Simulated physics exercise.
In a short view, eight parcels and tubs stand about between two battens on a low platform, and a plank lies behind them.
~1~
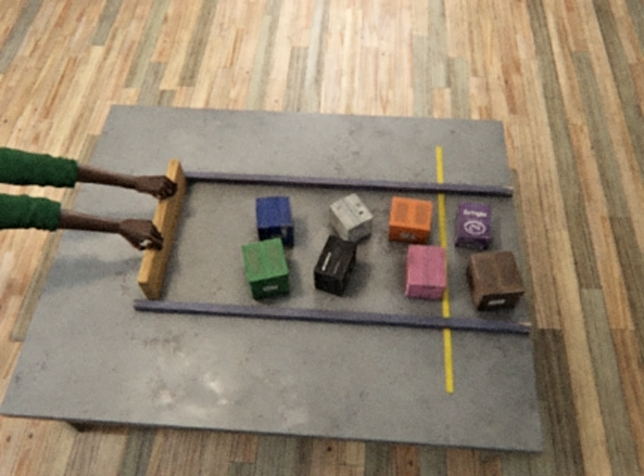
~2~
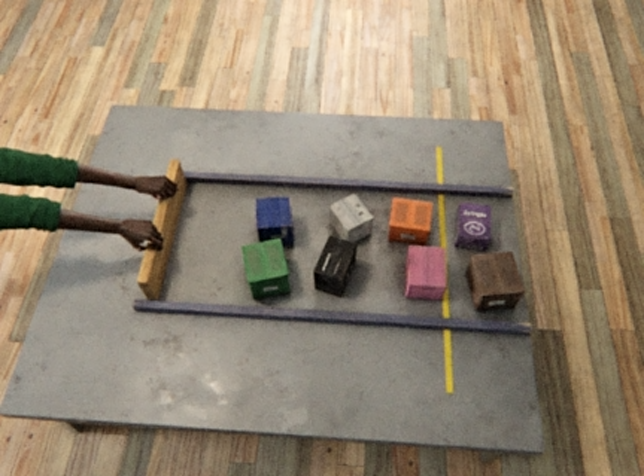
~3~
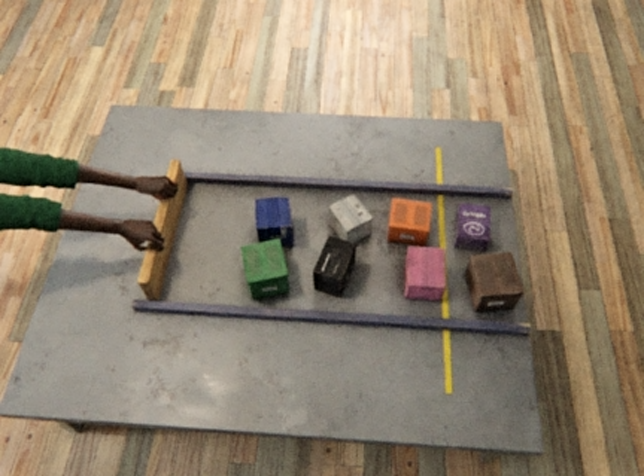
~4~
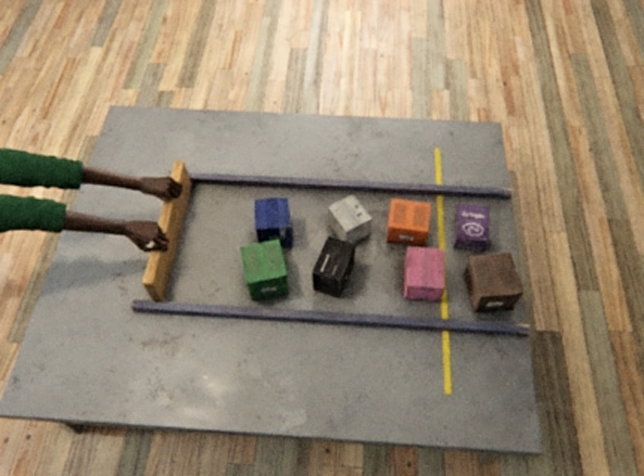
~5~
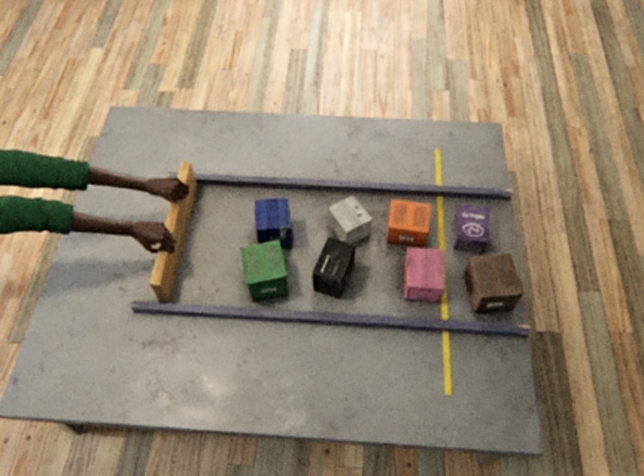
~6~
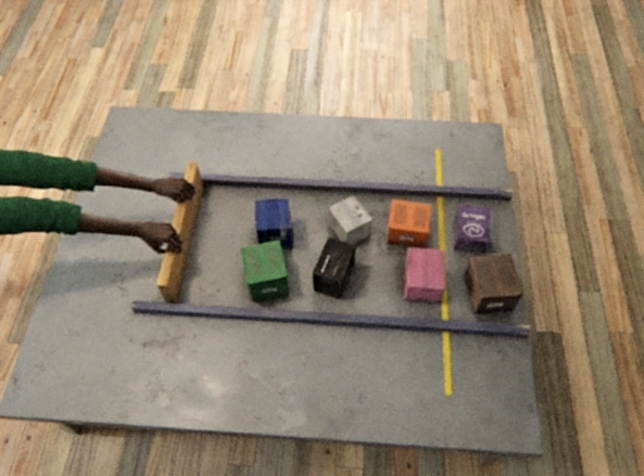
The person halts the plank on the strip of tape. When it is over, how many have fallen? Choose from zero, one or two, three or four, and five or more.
When it is over, three or four have fallen.
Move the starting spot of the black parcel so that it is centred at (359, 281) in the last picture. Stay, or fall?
It is not lost from there.
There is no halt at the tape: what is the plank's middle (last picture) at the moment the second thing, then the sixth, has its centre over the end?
The middle is near (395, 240) first and near (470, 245) after.
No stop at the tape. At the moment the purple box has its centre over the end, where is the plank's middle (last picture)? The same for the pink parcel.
(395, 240) and then (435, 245), give or take.
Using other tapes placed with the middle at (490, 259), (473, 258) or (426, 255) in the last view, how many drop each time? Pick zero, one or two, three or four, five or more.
Going through the places as listed, I'd say 5 or more, then five or more, then either one or two.
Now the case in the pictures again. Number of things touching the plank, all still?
The figure is 2.
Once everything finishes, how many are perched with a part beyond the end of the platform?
0.
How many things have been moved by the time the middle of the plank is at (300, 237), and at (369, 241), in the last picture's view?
It comes to 4 for the first spot, 8 for the other.
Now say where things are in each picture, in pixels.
Brown tote (493, 281); purple box (473, 226); pink parcel (426, 272); plank (165, 228); tape (444, 254), in the first picture.
Purple box (473, 226); black parcel (335, 266), in the second picture.
Pink parcel (425, 273); blue box (275, 223), in the third picture.
Brown tote (492, 283); green tote (265, 271), in the fourth picture.
Purple box (472, 228); white parcel (350, 221), in the fifth picture.
Brown tote (492, 284); purple box (472, 229); pink parcel (424, 275); plank (182, 231); tape (443, 256), in the sixth picture.
A little later, none off yet; brown tote at rest near (492, 284); purple box at rest near (472, 229); pink parcel at rest near (424, 275).
Next, none off yet; brown tote shifted about its own width near (522, 289); purple box shifted about its own width near (513, 230); pink parcel shifted about its own width near (480, 276).
When it is over, the number that fall off is three or four; down, orange tote, pink parcel, purple box and brown tote.
